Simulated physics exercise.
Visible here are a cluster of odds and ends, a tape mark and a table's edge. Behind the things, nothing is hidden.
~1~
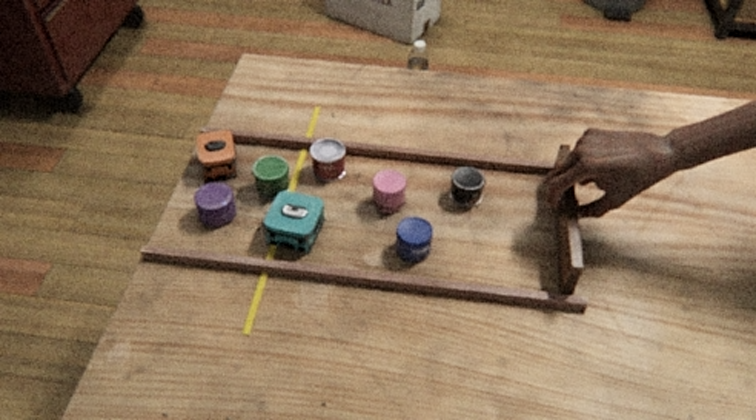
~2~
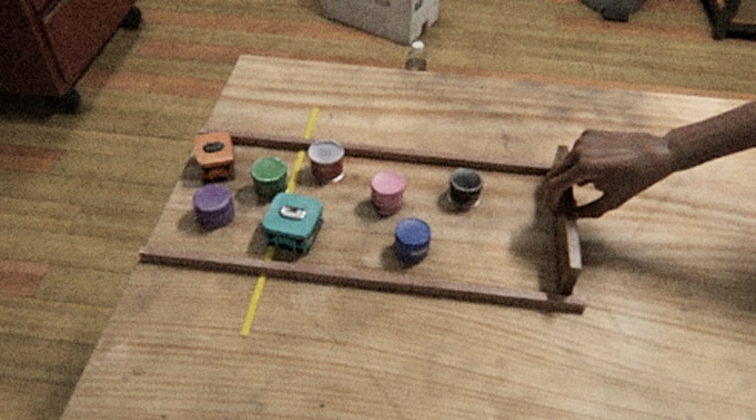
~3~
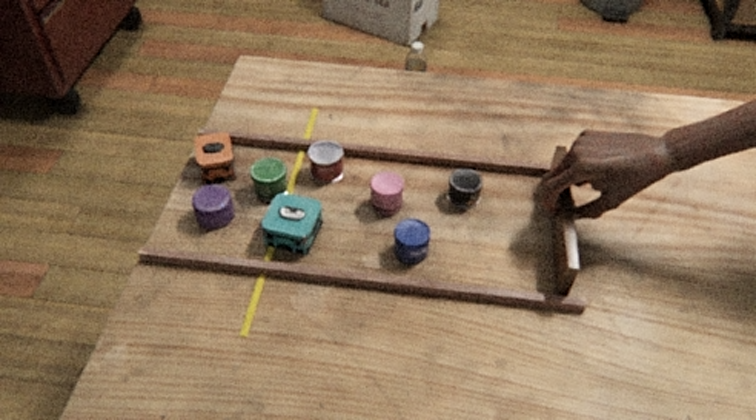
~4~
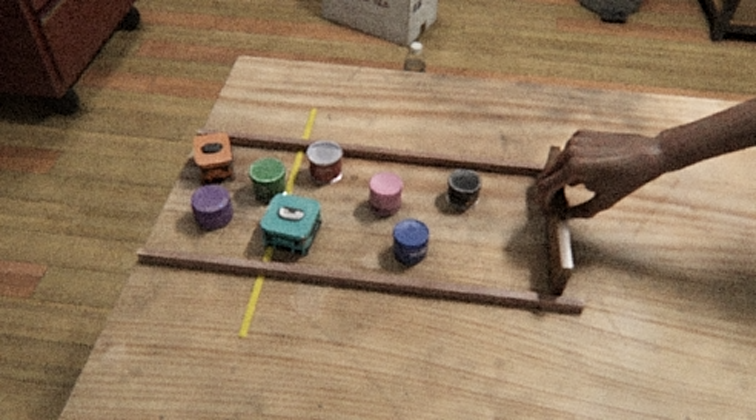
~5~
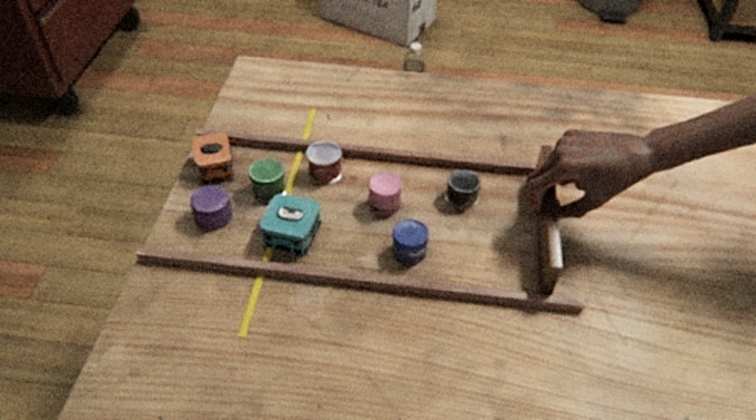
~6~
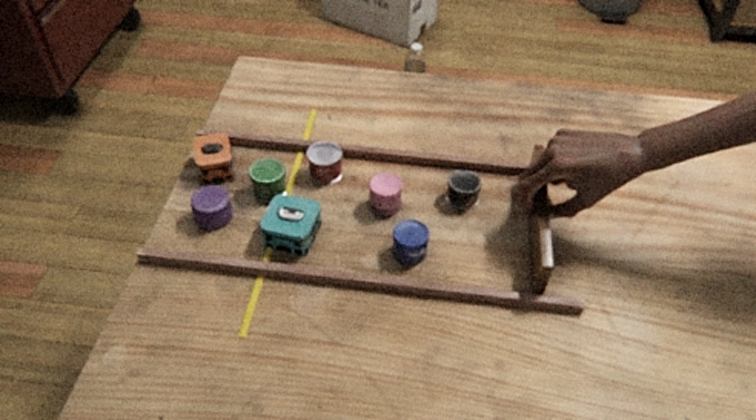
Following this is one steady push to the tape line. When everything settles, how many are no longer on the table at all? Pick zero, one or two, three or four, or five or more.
Zero are off the table.
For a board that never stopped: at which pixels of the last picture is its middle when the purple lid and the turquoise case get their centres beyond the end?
Middle approx. at (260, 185), then approx. at (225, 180).
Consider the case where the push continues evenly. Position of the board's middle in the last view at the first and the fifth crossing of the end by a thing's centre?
At the first moment about (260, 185), at the next about (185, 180).
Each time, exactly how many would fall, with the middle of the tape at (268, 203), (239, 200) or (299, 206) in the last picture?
Those tries give 0, 1 and 0.
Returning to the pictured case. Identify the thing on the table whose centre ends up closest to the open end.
Purple lid.
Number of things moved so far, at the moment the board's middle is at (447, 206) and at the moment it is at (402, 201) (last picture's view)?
1 and 3.
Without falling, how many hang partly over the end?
The answer comes to 0.
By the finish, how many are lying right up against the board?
Tally at the end: 3.
Soon after, none off yet; orange case at rest near (214, 158); purple lid at rest near (212, 207); green tin at rest near (268, 180).
In the end, the number that fall off is zero.
